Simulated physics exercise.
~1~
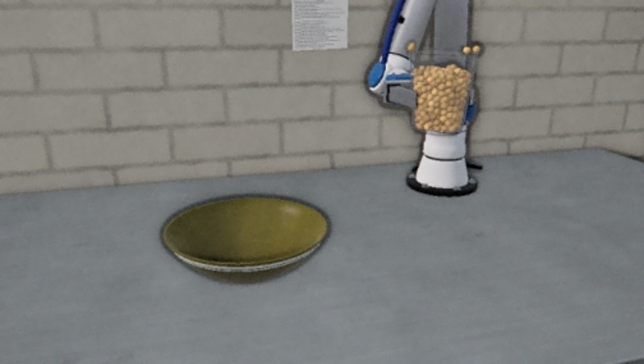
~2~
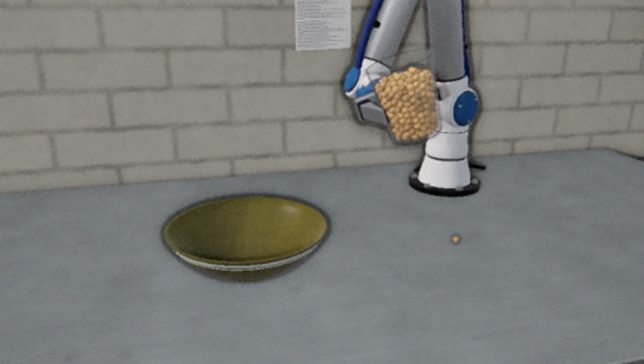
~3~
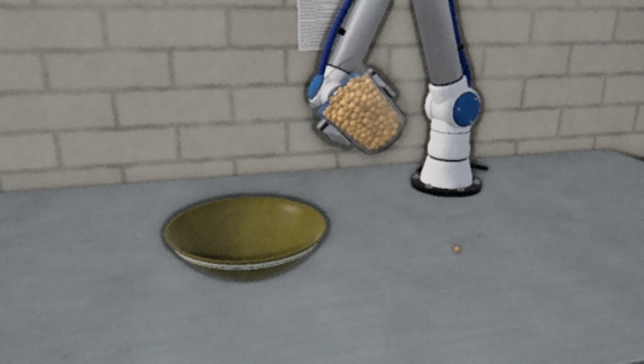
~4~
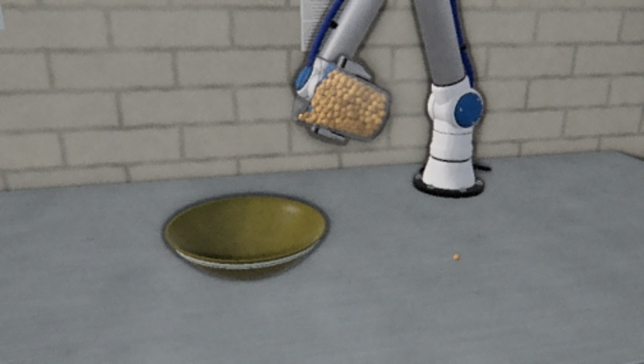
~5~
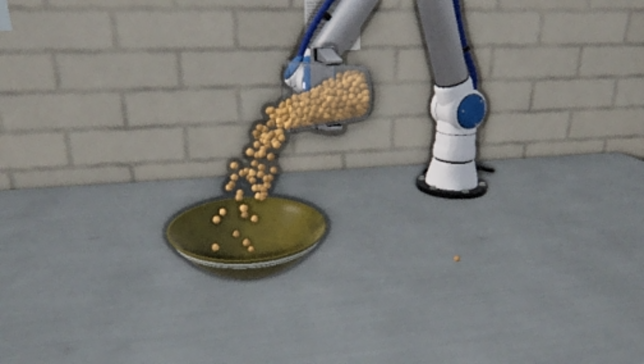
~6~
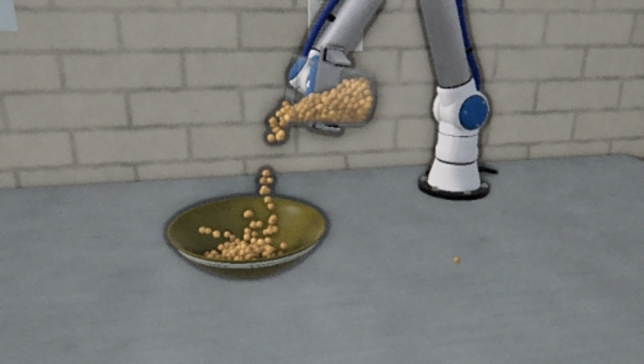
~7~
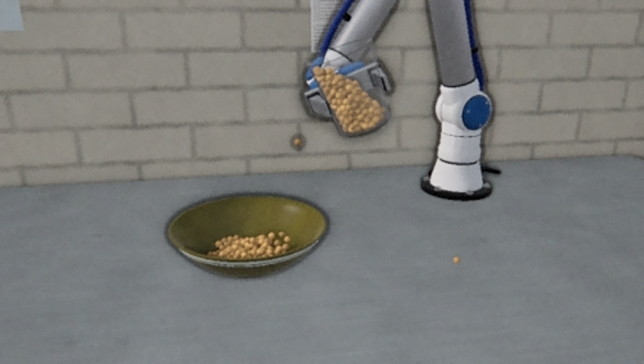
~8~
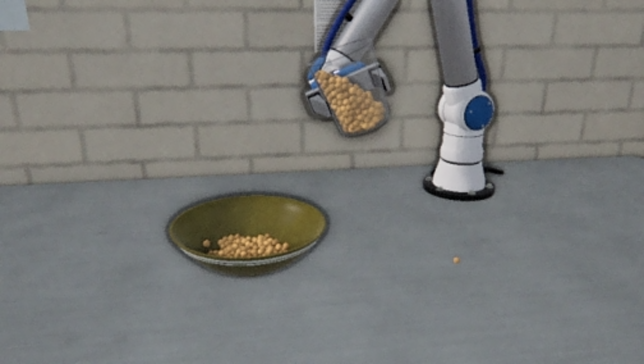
A white and grey robot arm with blue joints stands at the back right of a grey table before a pale brick wall, seen from the front and slightly above, holding a clear tumbler heaped with tan chickpeas. A wide olive-green bowl sits empty on the left. The arm carries the tumbler left, tilting it, and a stray chickpea drops onto the table. It tips the tumbler further over, and chickpeas stream down into the bowl. The arm then tilts the tumbler back up and stops, still holding many chickpeas, while a small pile rests in the bowl and the stray one stays on the table.
